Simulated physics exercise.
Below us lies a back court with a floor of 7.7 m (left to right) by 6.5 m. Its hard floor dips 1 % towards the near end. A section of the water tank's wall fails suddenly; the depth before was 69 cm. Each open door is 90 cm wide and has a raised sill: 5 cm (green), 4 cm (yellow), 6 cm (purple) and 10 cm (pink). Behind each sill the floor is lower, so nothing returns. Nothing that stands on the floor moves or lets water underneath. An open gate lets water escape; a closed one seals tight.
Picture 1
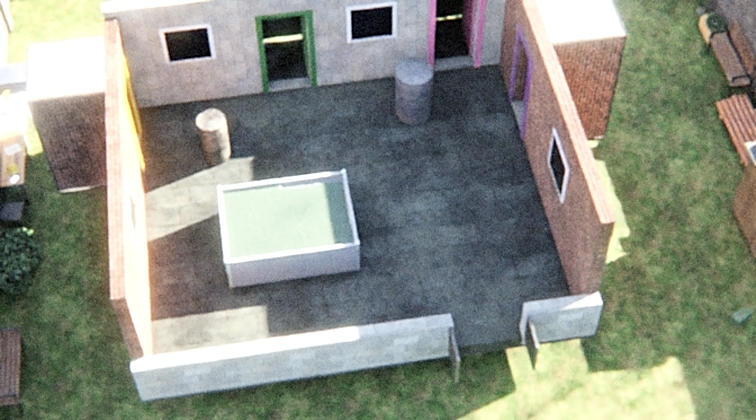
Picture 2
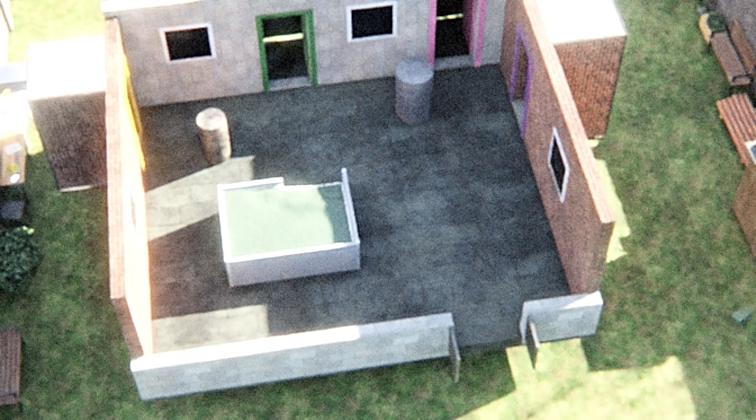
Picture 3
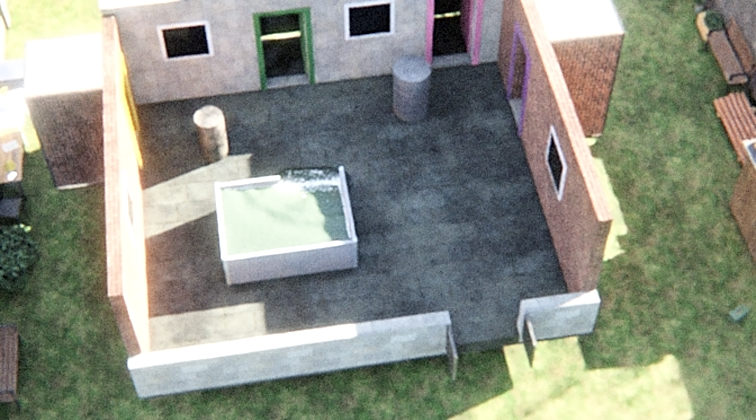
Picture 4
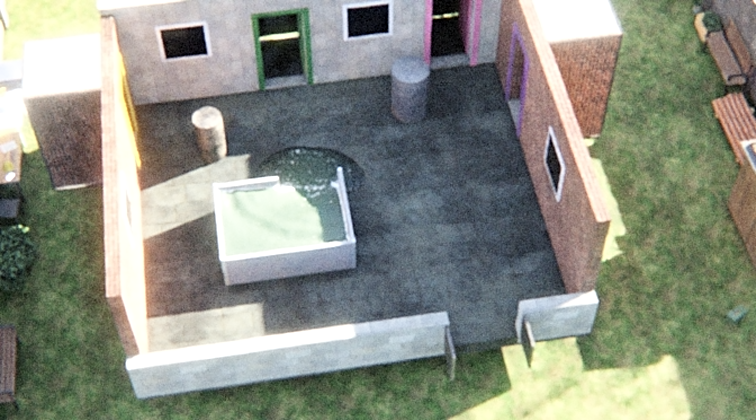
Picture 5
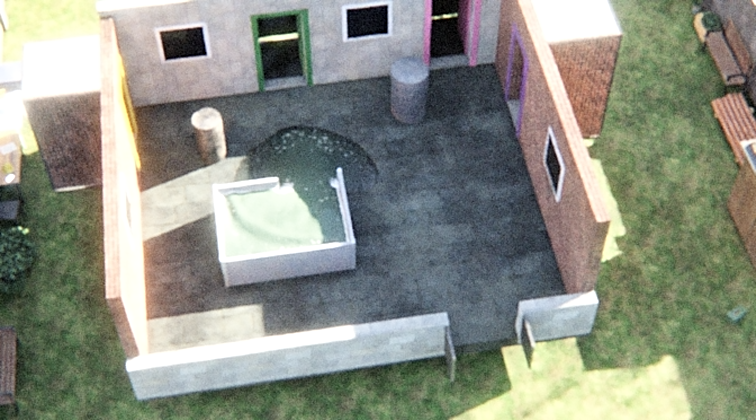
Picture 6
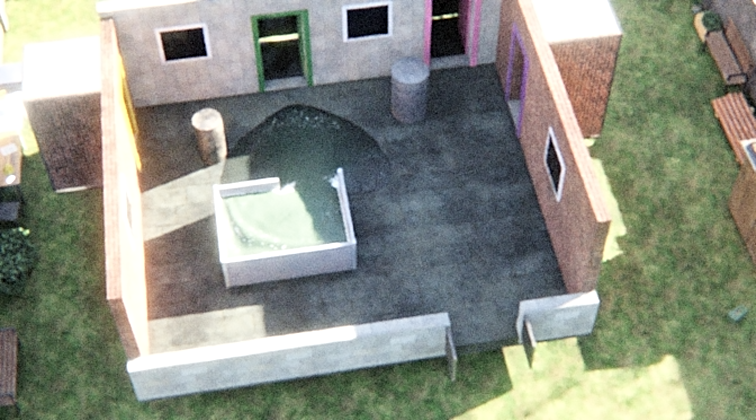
In a walled back court seen from above, a section of the far wall of a pale, water-filled tank gives way, and water pours through the gap, fanning out across the dark floor toward the green-framed doorway.
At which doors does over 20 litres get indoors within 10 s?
The water let in: At the green door it exceeds the limit; at the yellow door it goes over the limit; at the purple door it passes the limit; at the pink door it keeps below the limit.
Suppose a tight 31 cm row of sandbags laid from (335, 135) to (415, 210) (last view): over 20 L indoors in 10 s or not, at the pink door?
Against that limit: Pink under.
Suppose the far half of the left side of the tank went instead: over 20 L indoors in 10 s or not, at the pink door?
Against that limit: Pink under.
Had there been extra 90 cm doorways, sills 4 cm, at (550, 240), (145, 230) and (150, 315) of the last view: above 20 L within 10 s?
In turn: Not over, not over, under.
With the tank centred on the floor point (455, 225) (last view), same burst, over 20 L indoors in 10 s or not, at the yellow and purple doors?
Then: Yellow over, purple above.
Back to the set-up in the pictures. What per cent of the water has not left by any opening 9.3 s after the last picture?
Roughly 78 in a hundred.
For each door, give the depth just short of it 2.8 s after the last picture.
In cm: Green 18, yellow 9, purple 15, pink 6.
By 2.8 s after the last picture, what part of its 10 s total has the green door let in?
Some 70 per cent by then.
Then, 0.7 s after the last picture water covers 25 % of the floor and is deepest (35 cm) near (318, 193); green door 4 cm at the sill, 42 L in, yellow door not reached, purple door not reached, pink door not reached.
Then, 1.5 s after the last picture water covers 30 % of the floor and is deepest (32 cm) near (375, 77); green door 12 cm at the sill, 145 L in, yellow door not reached, purple door not reached, pink door 5 cm at the sill, 0 L in.
Then, 2.8 s after the last picture water covers 40 % of the floor and is deepest (19 cm) near (144, 106); green door 18 cm at the sill, 273 L in, yellow door 9 cm at the sill, 5 L in, purple door 15 cm at the sill, 10 L in, pink door 6 cm at the sill, 0 L in.
Then, 5.3 s after the last picture water covers 65 % of the floor and is deepest (12 cm) near (305, 118); green door 10 cm at the sill, 367 L in, yellow door 8 cm at the sill, 35 L in, purple door 7 cm at the sill, 40 L in, pink door 7 cm at the sill, 0 L in.
Then, 9.3 s after the last picture water covers 85 % of the floor and is deepest (10 cm) near (560, 310); green door 5 cm at the sill, 394 L in, yellow door 6 cm at the sill, 71 L in, purple door 5 cm at the sill, 42 L in, pink door 4 cm at the sill, 0 L in.
